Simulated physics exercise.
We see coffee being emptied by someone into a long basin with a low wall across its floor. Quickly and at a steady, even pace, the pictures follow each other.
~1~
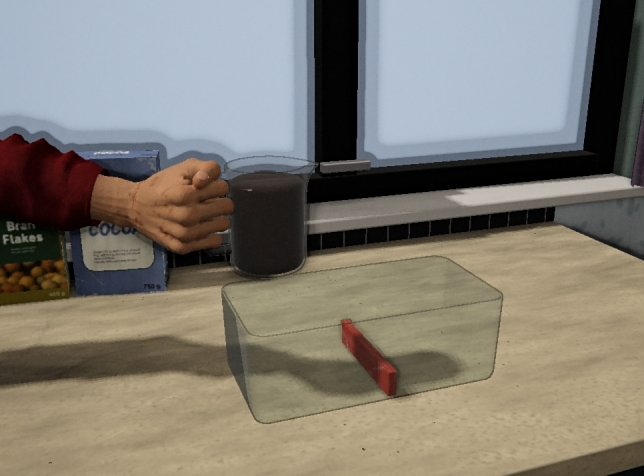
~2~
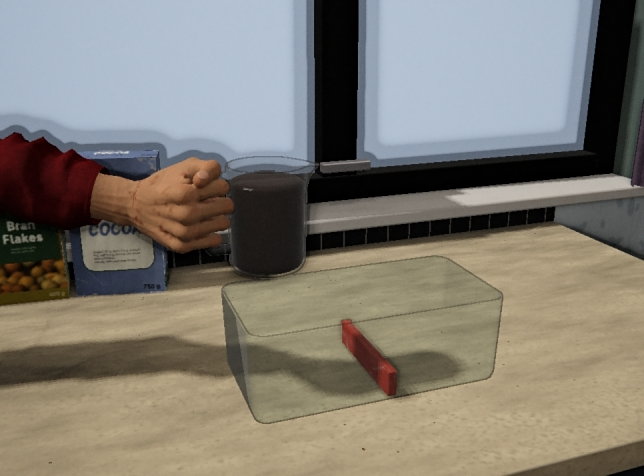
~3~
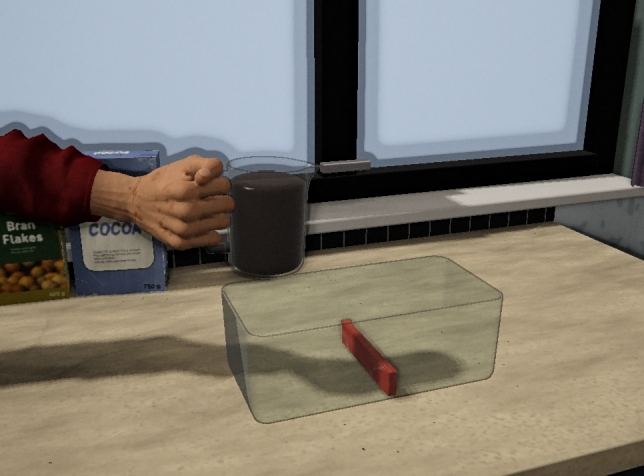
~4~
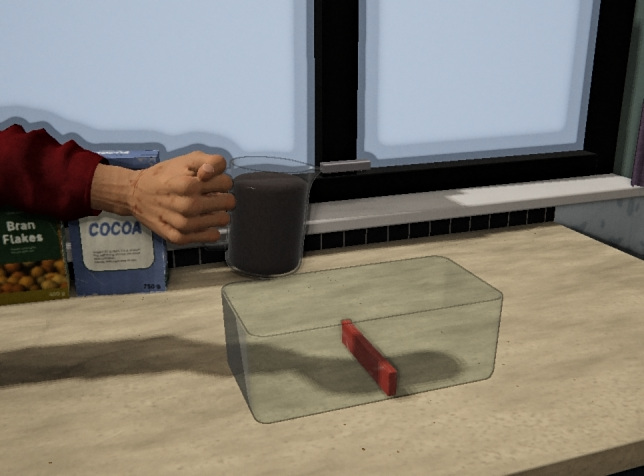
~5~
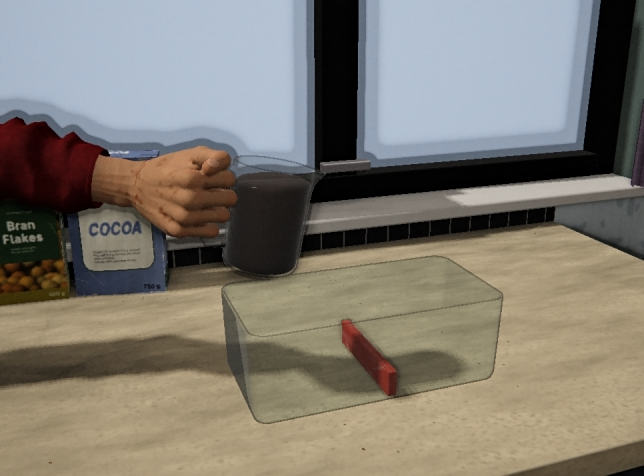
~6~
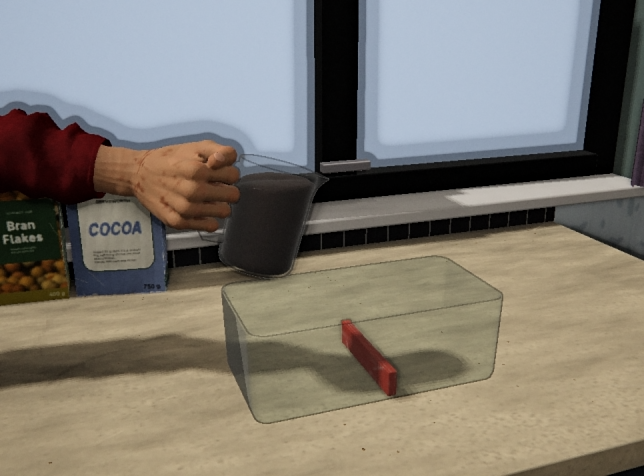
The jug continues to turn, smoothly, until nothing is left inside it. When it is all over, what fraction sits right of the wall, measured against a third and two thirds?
The share right of the wall is left at a third to two thirds.
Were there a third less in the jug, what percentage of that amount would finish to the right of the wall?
15 %.
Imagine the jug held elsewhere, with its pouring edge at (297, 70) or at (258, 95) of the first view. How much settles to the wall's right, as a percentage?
Close to 50 in a hundred, then close to 10 in a hundred.
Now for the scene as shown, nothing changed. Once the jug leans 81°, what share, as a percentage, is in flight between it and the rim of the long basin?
Something like 15 per cent of it.
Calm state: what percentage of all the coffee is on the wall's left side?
Near 55 in a hundred.
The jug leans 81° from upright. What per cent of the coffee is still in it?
Near 75 percent is still in there.
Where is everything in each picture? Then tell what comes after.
It leans 0°; its right rim is at (317, 162); the coffee meets the walls at (228, 183) and (301, 177); the long basin's rim runs from (234, 311) to (473, 276); the wall's top is at (367, 346), in the first picture.
It leans 1°; its right rim is at (318, 163); the coffee meets the walls at (229, 182) and (303, 177), in the second picture.
It leans 3°; its right rim is at (320, 164); the coffee meets the walls at (230, 181) and (303, 178), in the third picture.
It leans 6°; its right rim is at (322, 167); the coffee meets the walls at (231, 182) and (306, 178), in the fourth picture.
It leans 10°; its right rim is at (325, 172); the coffee meets the walls at (234, 183) and (309, 178), in the fifth picture.
It leans 16°; its right rim is at (328, 177); the coffee meets the walls at (236, 183) and (313, 180), in the sixth picture.
A moment on, the jug is tipped on its side and 76 per cent is still to pour, 1 is left of the wall and 6 right of it.
Next, the jug is tipped right over and 23 per cent is still to pour, 28 is left of the wall and 33 right of it.
Then the jug is tipped right over and 2 per cent is still to pour, 53 is left of the wall and 42 right of it.
Later the jug is tipped right over and 0 per cent is still to pour, 56 is left of the wall and 44 right of it.
Finally, 56 per cent lies left of the wall, 44 right of it and 1 outside.
